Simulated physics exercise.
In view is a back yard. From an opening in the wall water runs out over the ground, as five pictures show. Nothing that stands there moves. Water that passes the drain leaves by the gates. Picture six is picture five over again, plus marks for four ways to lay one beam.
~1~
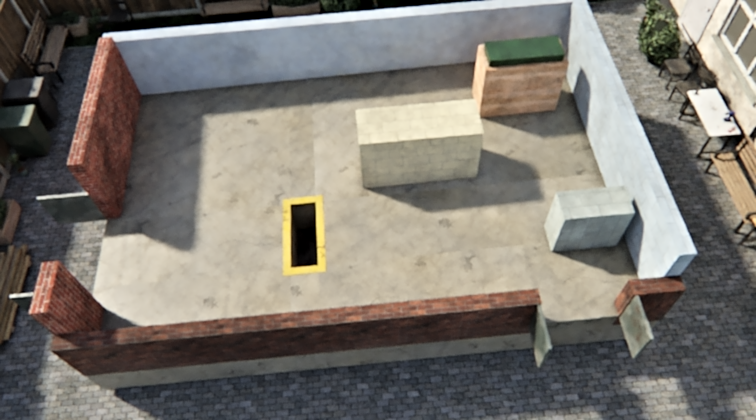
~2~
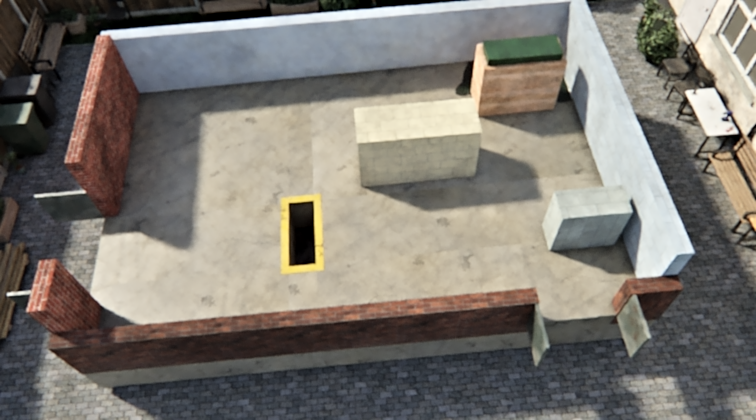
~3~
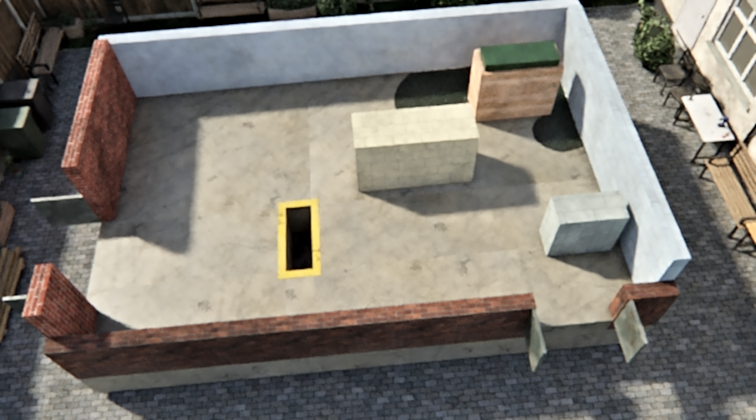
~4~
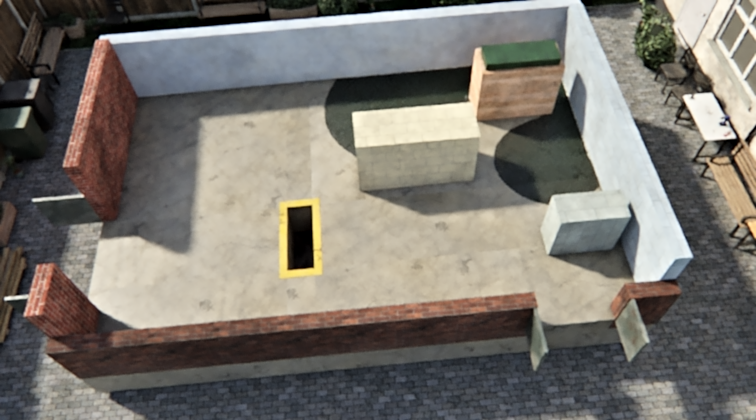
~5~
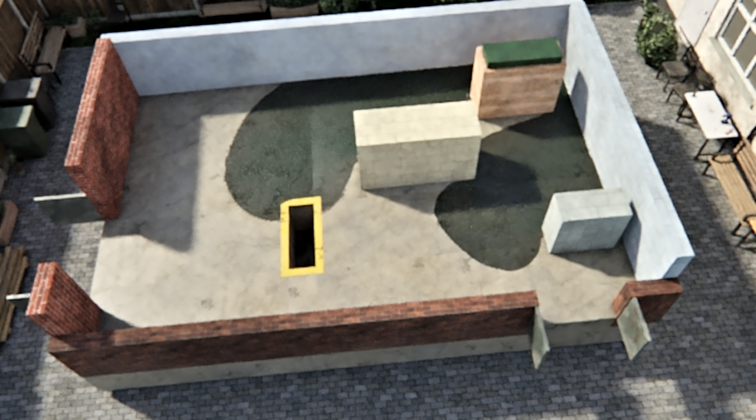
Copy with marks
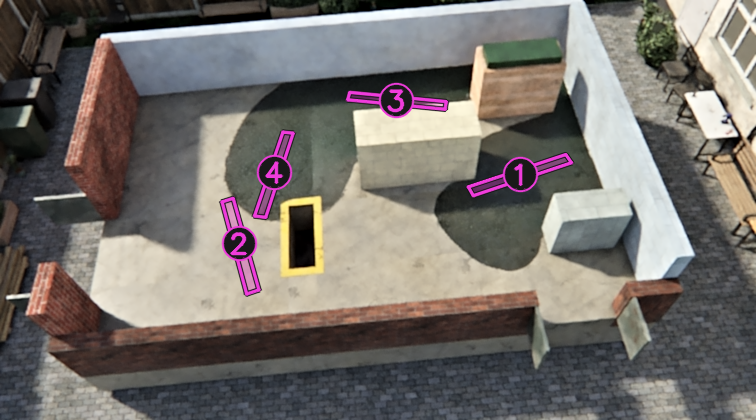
In a walled back yard, a dark wet patch appears around a brick block with a green top near the back right corner, then spreads left and forward around a pale block, while the yellow-edged gully remains dry.
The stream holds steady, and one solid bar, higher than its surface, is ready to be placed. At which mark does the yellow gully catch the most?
4.
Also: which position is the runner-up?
Here it is position 2.
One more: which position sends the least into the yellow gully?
It is 3.
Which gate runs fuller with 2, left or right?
More leaves on the left.
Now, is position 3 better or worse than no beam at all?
Worse.
On the marked copy, 1 from (470, 191) to (568, 158); 2 from (227, 200) to (252, 291); 3 from (348, 96) to (445, 105); 4 from (260, 216) to (288, 132).
With 1, about 11 % of the stream runs into the yellow gully, about 85 % out by the gates.
With 2, about 18 % of the stream runs into the yellow gully, about 79 % out by the gates.
With 3, about 5 % of the stream runs into the yellow gully, about 92 % out by the gates.
With 4, about 38 % of the stream runs into the yellow gully, about 60 % out by the gates.
